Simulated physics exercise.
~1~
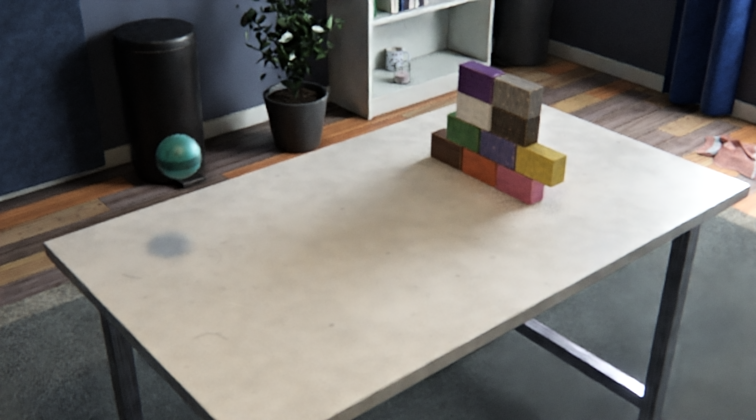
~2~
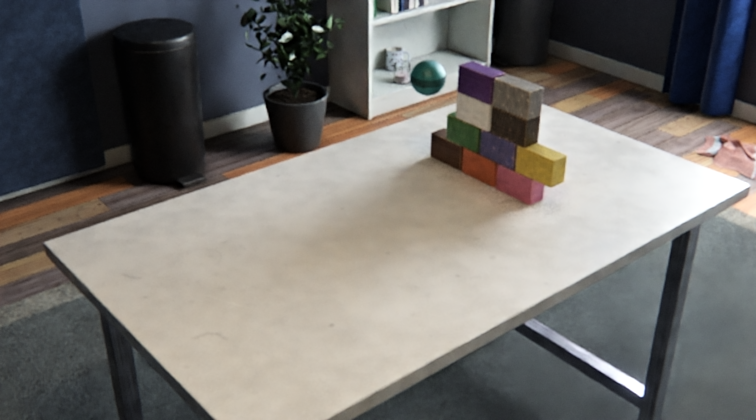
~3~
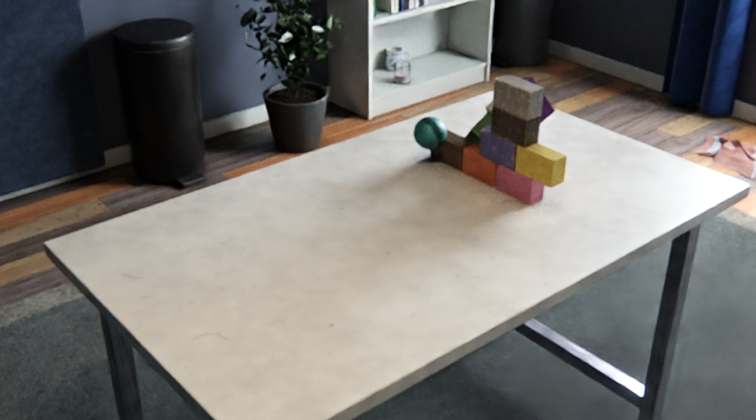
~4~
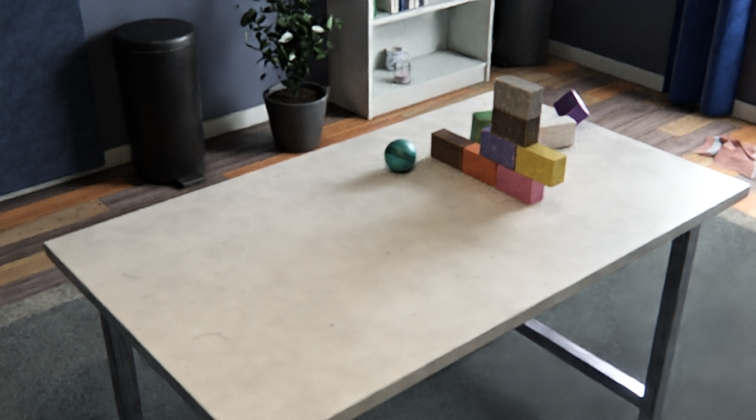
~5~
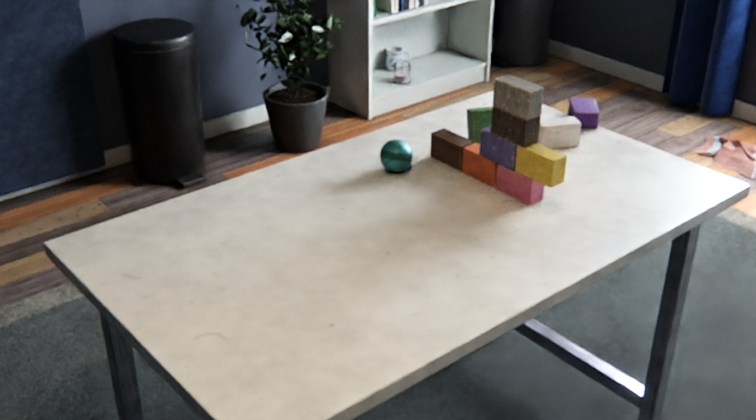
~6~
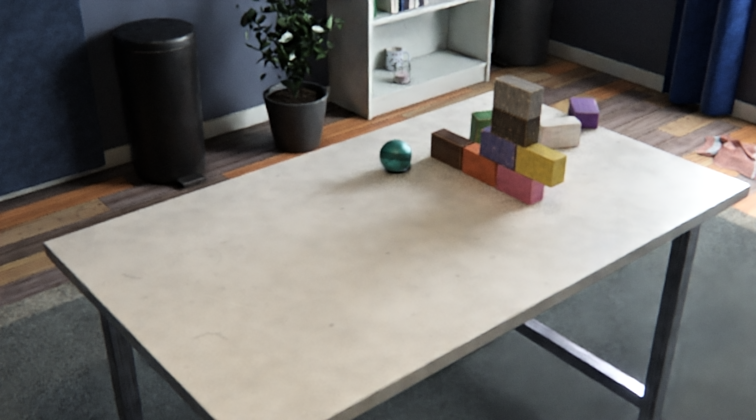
A turquoise ball flies in from the left over a pale table, seen from above at an angle in a room with a black bin, a potted plant and a white shelf behind. Toward the table's right side stands a stepped pile of ten coloured blocks, with purple and grey on top. The ball strikes the pile's upper left, knocking the purple, white and green blocks toward the back right. It then drops and rolls back a little to the left, stopping beside the brown block. The purple and white blocks tumble and settle behind the pile, with the green one tipped over nearby, while the other seven stay stacked, grey on top.
